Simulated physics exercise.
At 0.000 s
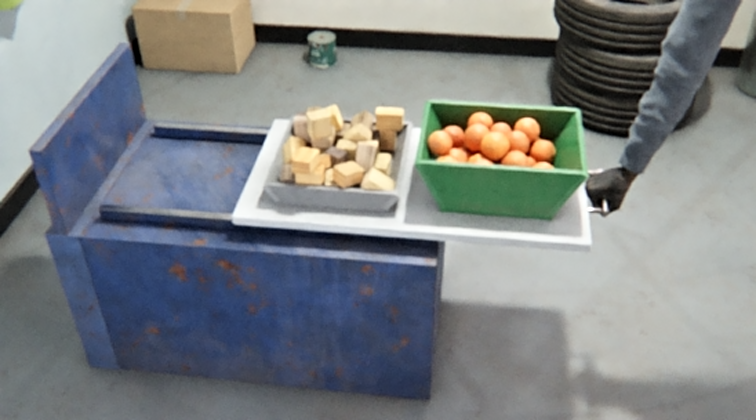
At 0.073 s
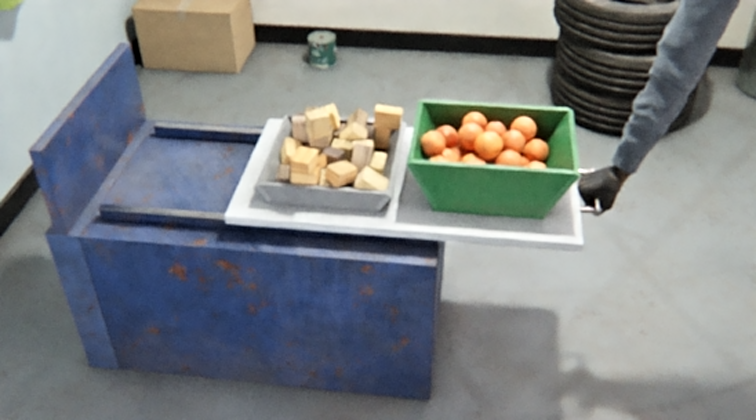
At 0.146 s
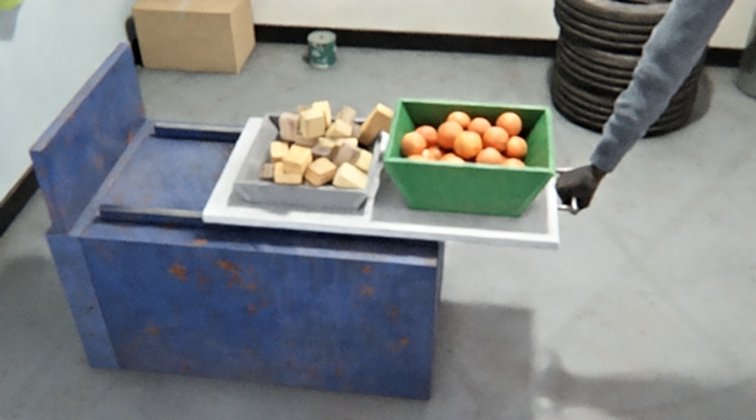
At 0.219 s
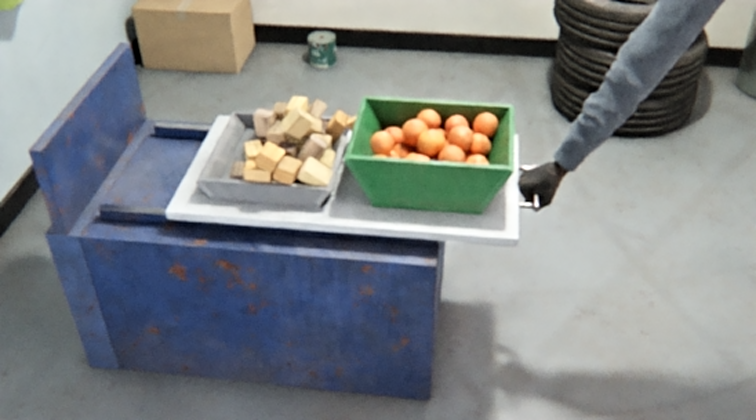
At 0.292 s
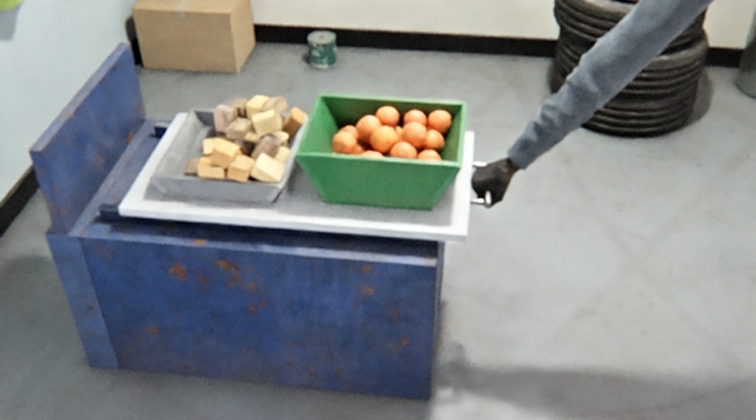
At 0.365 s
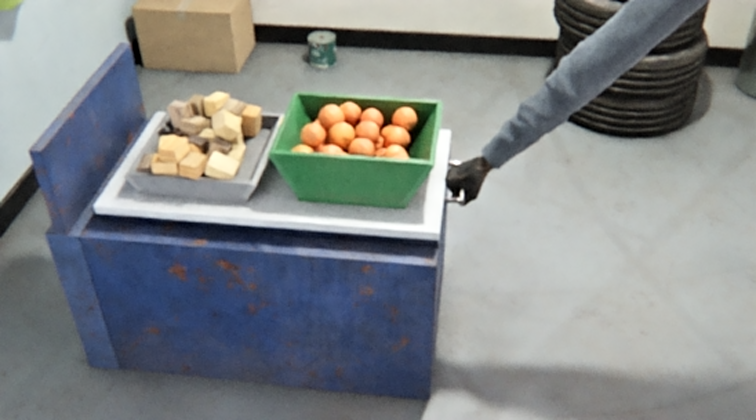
The clip shows a gloved hand pushing a white sliding shelf leftward over a blue unit, carrying a grey container of wooden blocks and a green container of oranges, while the blocks shift and settle lower in their container.
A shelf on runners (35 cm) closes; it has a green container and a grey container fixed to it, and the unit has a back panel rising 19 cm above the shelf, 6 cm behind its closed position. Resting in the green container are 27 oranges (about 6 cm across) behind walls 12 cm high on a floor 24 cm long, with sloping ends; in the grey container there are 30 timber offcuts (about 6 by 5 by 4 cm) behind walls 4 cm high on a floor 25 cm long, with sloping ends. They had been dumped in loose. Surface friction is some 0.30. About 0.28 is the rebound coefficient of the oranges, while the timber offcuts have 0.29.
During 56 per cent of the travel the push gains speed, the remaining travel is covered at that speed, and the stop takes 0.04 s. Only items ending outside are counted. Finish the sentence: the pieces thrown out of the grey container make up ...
... more than a sixth of the load.
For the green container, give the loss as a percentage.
The green container comes in at 5 in a hundred.
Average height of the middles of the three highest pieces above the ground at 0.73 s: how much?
Their middles average near 66 cm high.
After 0.51 s, green container 27 in, 0 out and grey container 26 in, 4 out.
After 0.73 s, green container 26 in, 1 out and grey container 22 in, 8 out.
Final count (at 1.17 s), green container 26 in, 1 out and grey container 22 in, 8 out. Asked share, 8 of 30, 27 per cent.
